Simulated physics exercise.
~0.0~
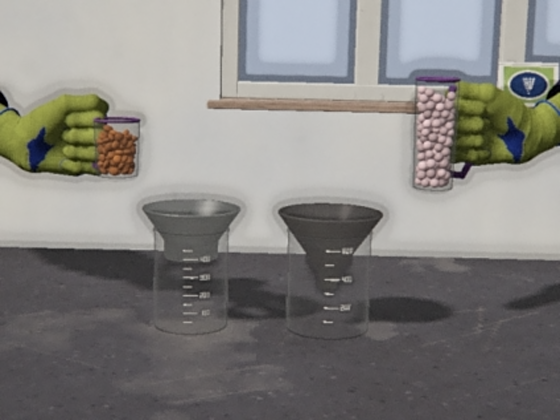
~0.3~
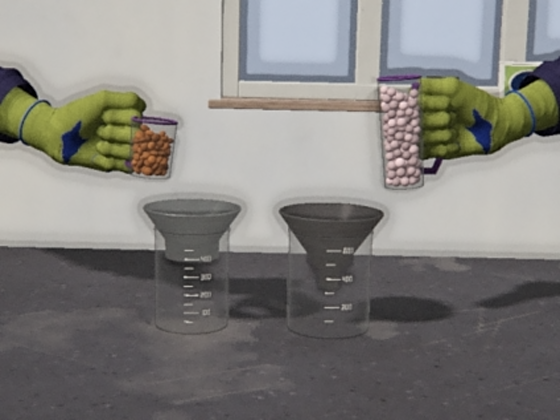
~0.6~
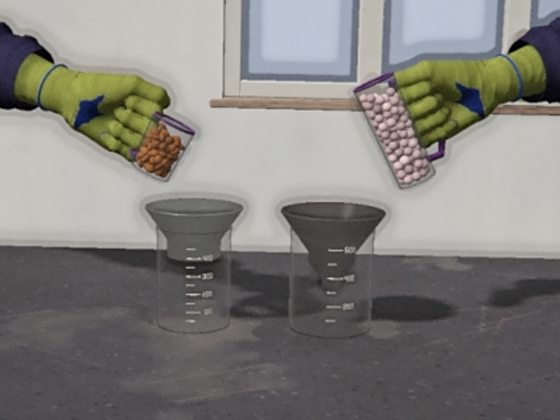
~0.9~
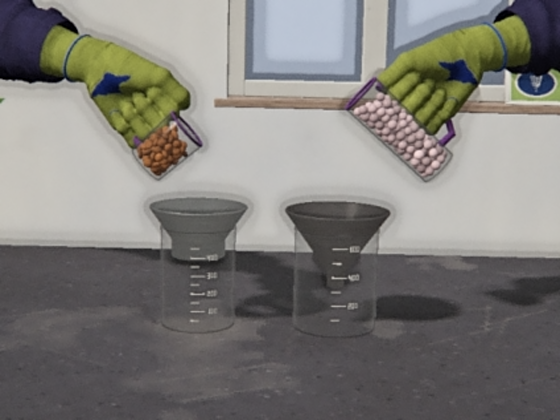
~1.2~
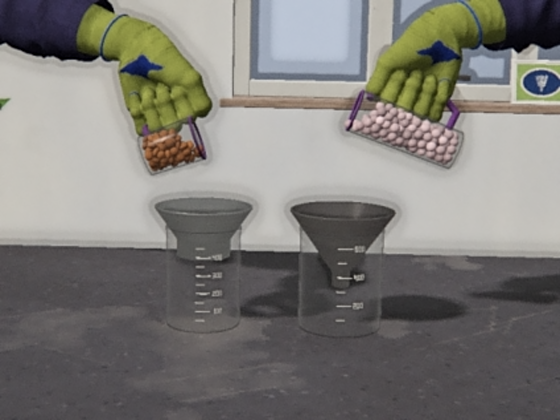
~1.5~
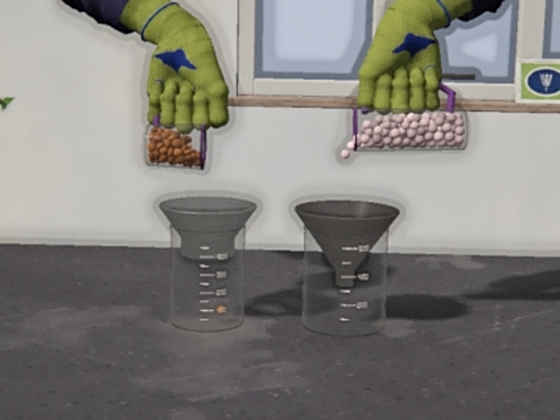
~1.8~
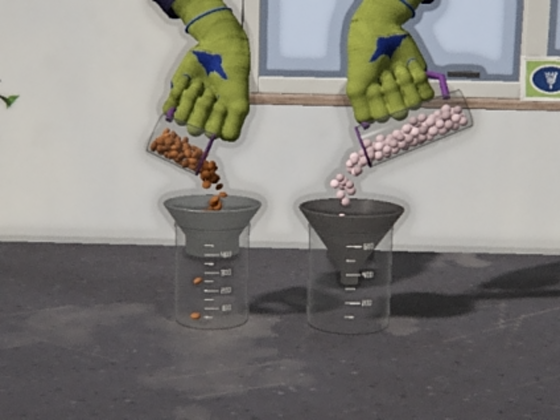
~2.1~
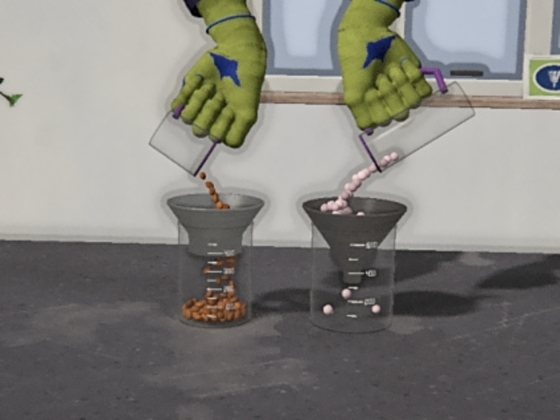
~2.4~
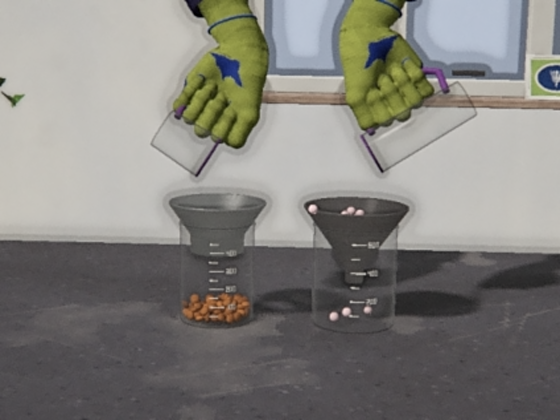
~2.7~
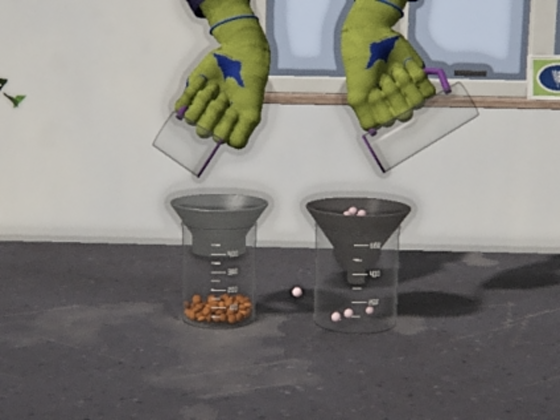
Two green-gloved hands, one holding a small cup of orange-brown pieces and the other a taller cup of pale pink balls, move inward over two grey funnels set in clear jars. They tilt the cups until both lie on their sides, and the contents begin to spill. The brown pieces stream through the left funnel and pile up in its jar. The pink balls tumble into the right funnel, but only a few drop through before the rest jam. At the end both cups are empty, and one pink ball sits outside, between the jars.
